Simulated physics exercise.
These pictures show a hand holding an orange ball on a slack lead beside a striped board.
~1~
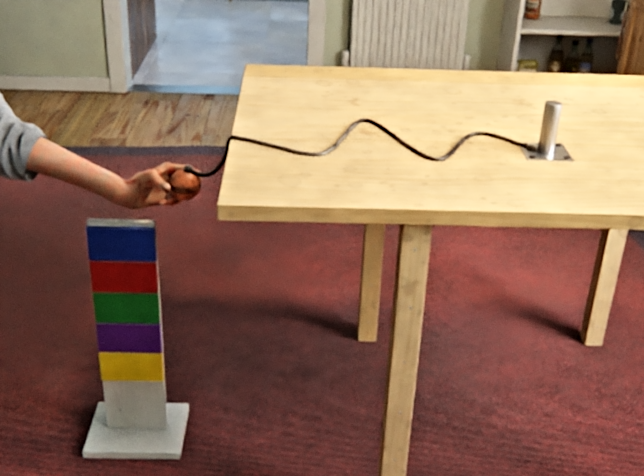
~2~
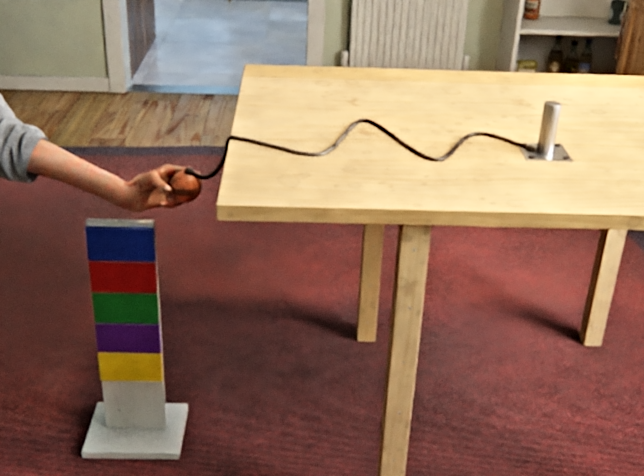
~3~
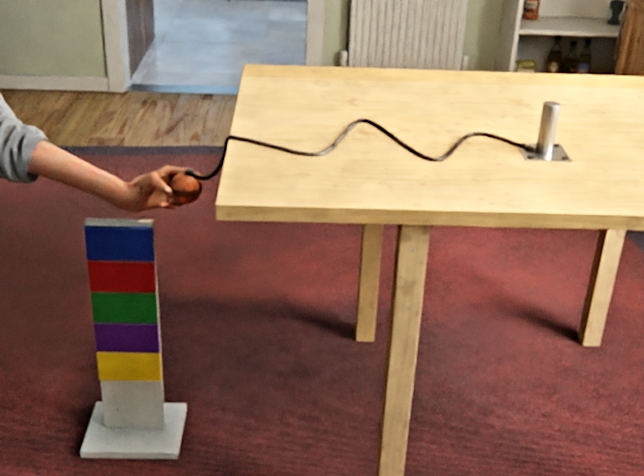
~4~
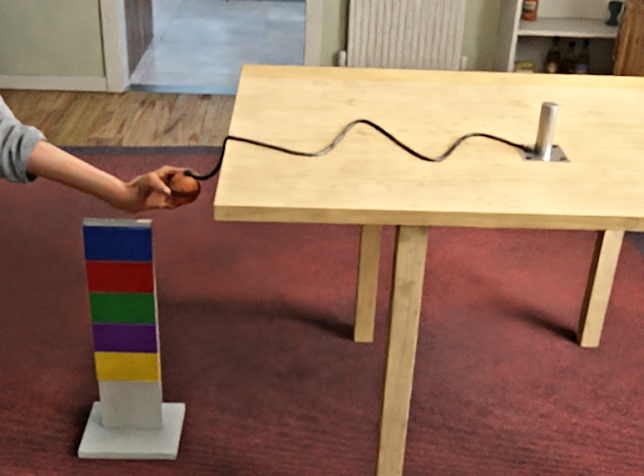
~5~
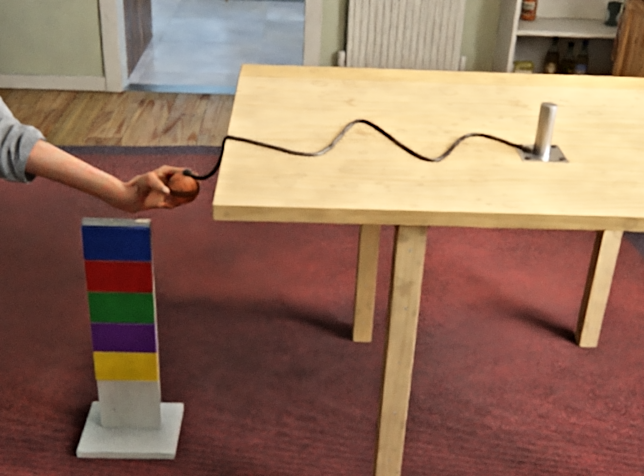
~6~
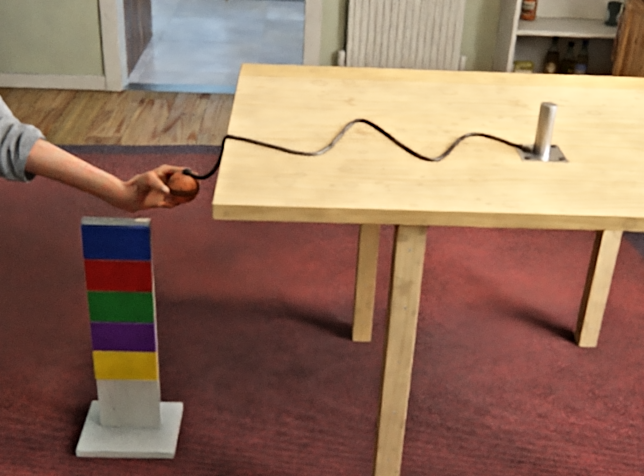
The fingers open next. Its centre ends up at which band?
At the yellow one.
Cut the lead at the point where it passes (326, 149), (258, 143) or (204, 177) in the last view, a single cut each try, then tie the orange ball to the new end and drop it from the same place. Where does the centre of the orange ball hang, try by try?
The pixels are (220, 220), (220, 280) and (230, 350), in the order of the tries.
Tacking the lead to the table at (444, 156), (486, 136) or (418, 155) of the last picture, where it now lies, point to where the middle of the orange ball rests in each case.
About (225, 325), (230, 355) and (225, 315).
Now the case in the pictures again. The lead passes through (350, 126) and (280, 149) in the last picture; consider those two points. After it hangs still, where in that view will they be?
At (225, 146), then (225, 256).
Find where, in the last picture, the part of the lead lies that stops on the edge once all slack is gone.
Pixel (350, 126).
Early on, ball near (223, 360); level with yellow.
Midway, ball near (224, 375); level with yellow.
Finally, ball near (231, 374); level with yellow. Its centre hangs level with the yellow band.
